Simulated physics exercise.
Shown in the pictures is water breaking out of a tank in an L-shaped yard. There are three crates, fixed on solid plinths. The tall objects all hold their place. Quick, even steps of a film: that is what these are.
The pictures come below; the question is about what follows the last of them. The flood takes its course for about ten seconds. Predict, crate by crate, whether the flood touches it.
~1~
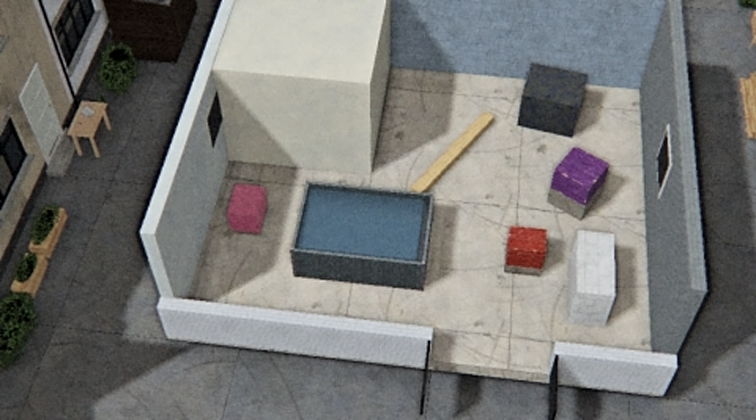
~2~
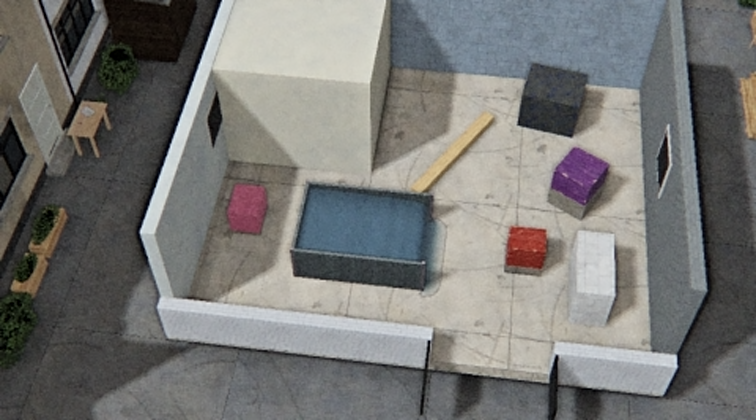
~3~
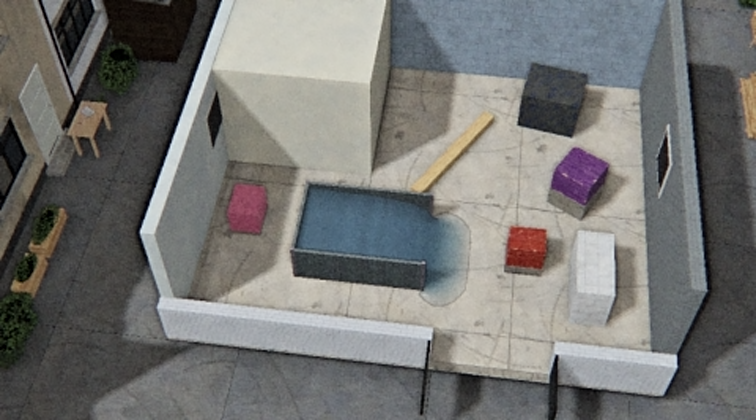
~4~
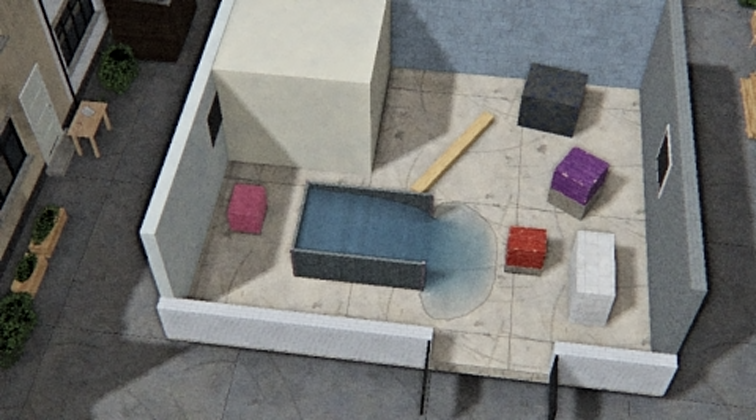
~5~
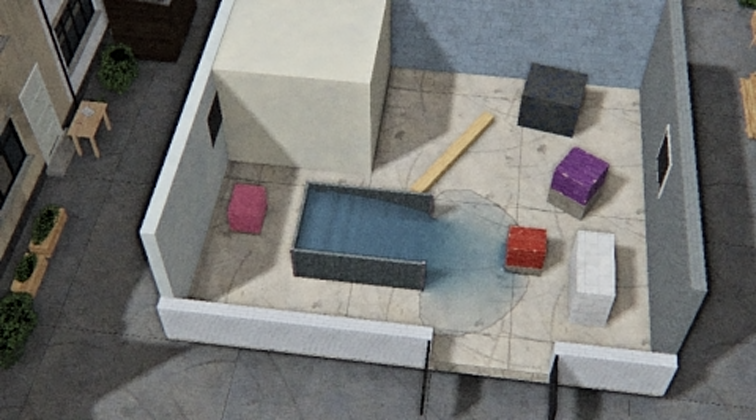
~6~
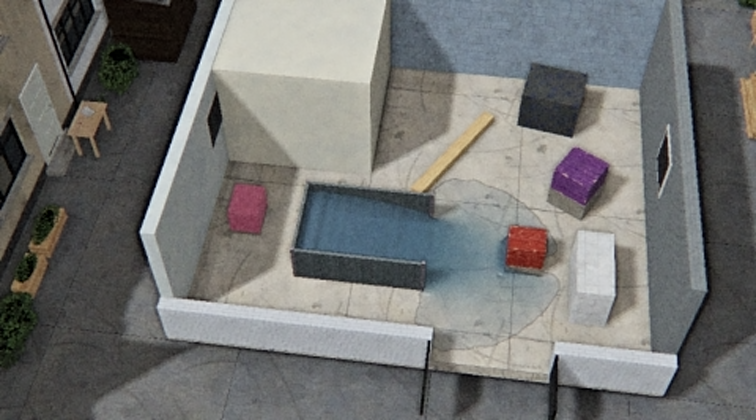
Result: The red crate is not missed by the water this time; the purple crate is missed by the water this time; the pink crate is missed by the water this time.
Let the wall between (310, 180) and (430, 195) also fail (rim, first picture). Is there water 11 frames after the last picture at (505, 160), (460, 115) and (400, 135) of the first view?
Sodden, then sodden, then sodden.
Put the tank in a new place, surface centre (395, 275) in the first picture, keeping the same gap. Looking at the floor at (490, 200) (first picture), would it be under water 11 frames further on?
Verdict on that spot: Inundated.
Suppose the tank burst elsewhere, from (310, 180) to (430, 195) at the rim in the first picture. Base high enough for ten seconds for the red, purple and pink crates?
I'd say the red crate stays clear, while the purple crate stays clear and the pink crate is overrun.
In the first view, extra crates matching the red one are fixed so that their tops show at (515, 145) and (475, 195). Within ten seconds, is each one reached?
Going in order, the first stays untouched and the second does get wet.
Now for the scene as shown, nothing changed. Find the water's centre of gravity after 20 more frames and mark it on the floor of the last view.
Somewhere near (519, 244).
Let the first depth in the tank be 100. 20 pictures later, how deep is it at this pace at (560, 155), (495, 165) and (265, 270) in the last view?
About 10, 4 and 0 per cent.
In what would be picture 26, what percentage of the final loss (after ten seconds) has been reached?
By my reckoning, 40 %.
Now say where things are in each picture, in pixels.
The first frame shows still water in the water tank at (364, 224).
In the second frame, the front is at (423, 294), out from the gap at (425, 247).
In the third frame, water pours out at (425, 248) and has run to (442, 301).
In the fourth frame, the front is at (467, 310), out from the gap at (425, 249).
In the fifth frame, water pours out at (425, 249) and has run to (521, 291).
In the sixth frame, the front is at (553, 292), out from the gap at (425, 249).
A moment on, water covers 30 % of the floor; the red crate water round its plinth, the purple crate water round its plinth, the pink crate not reached.
Next, water covers 35 % of the floor; the red crate water round its plinth, the purple crate water round its plinth, the pink crate not reached.
Then, water covers 45 % of the floor; the red crate water round its plinth, the purple crate water round its plinth, the pink crate not reached.
Later, water covers 60 % of the floor; the red crate water round its plinth, the purple crate water round its plinth, the pink crate not reached.
In the end, water covers 75 % of the floor; the red crate was topped, the purple crate stayed above the water, the pink crate stayed above the water.
